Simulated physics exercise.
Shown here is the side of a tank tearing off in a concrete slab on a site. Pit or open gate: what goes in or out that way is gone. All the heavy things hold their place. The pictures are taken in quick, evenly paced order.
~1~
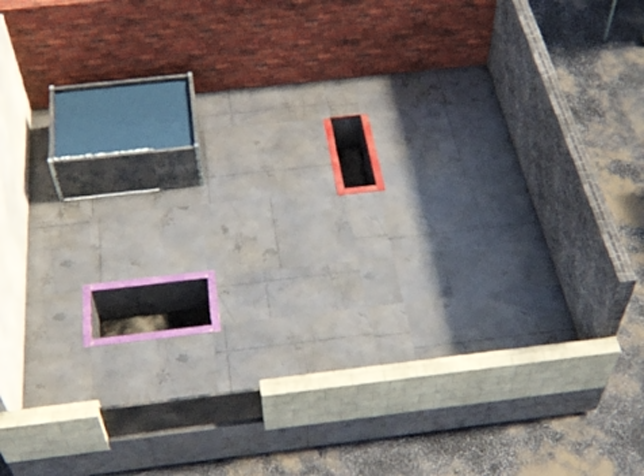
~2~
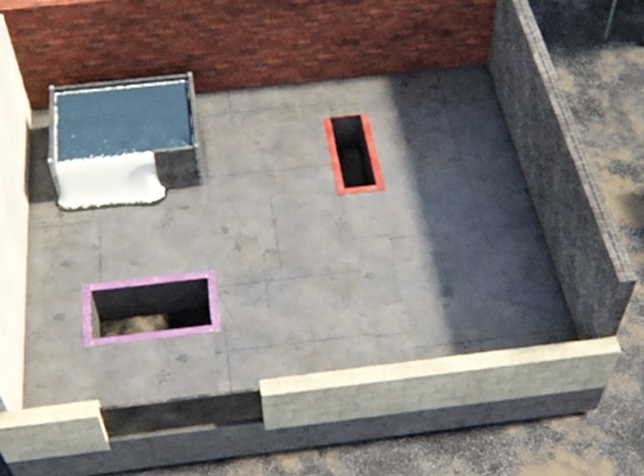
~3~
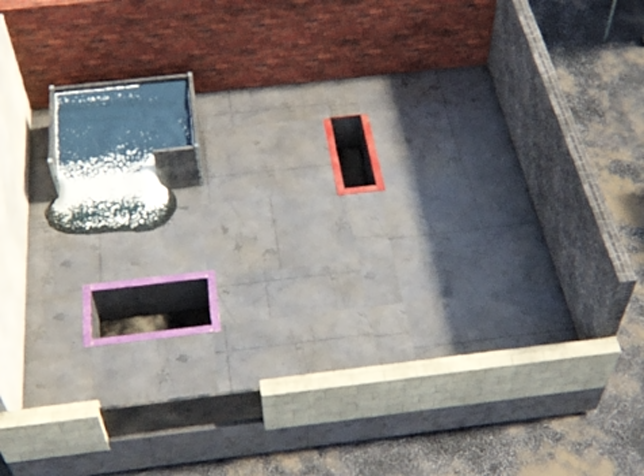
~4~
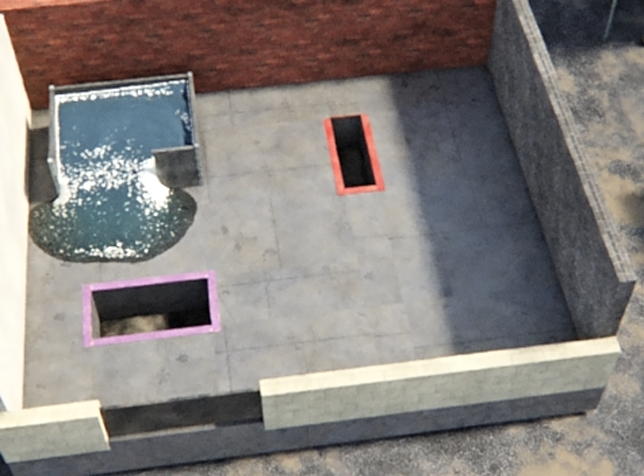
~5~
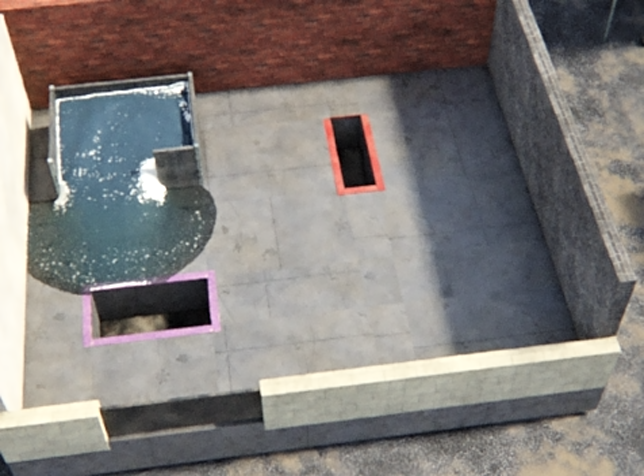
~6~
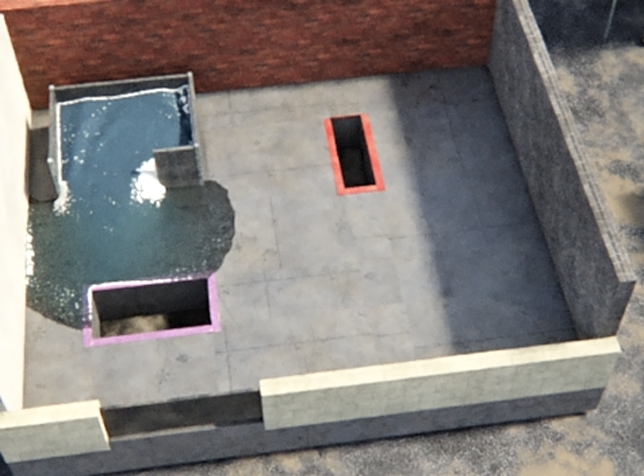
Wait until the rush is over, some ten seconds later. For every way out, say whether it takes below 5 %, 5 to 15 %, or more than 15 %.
The gate will take below five per cent, the purple pit will take beyond fifteen per cent, the red pit will take below five per cent.
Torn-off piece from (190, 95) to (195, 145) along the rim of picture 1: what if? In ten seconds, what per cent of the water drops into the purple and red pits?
Result - purple: 2 %; red: 45 %.
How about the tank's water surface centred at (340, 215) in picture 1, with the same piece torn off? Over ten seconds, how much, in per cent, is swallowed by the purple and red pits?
The purple pit gets 20 per cent and the red pit 6 per cent.
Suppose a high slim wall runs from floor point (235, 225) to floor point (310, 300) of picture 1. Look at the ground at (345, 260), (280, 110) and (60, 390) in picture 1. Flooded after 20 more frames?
Untouched, untouched, swamped.
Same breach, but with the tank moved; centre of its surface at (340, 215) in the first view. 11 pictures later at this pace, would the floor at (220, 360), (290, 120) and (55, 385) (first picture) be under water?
Well, first one got wet, second one stays dry, third one got wet.
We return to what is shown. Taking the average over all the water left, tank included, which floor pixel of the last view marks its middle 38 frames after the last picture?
Roughly (231, 281).
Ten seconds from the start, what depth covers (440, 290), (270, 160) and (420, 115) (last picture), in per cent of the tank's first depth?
Estimated readings in sequence: 6, 0, 2 percent.
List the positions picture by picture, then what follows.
The first picture shows the water tank at (123, 120) is whole and still.
In the second picture, water pours out at (109, 181) and has run to (162, 196).
In the third picture, water pours out at (109, 182) and has run to (167, 215).
In the fourth picture, the front is at (146, 256), out from the gap at (109, 183).
In the fifth picture, the front is at (156, 282), out from the gap at (110, 183).
In the sixth picture, water pours out at (110, 184) and has run to (78, 324).
A moment on, water covers 20 % of the floor; the gate 0 %, the purple pit 14 %, the red pit 0 %.
Next, water covers 25 % of the floor; the gate 0 %, the purple pit 25 %, the red pit 0 %.
Then, water covers 35 % of the floor; the gate 0 %, the purple pit 35 %, the red pit 0 %.
Later, water covers 60 % of the floor; the gate 0 %, the purple pit 46 %, the red pit 0 %.
In the end, water covers 75 % of the floor; the gate 0 %, the purple pit 53 %, the red pit 0 %.
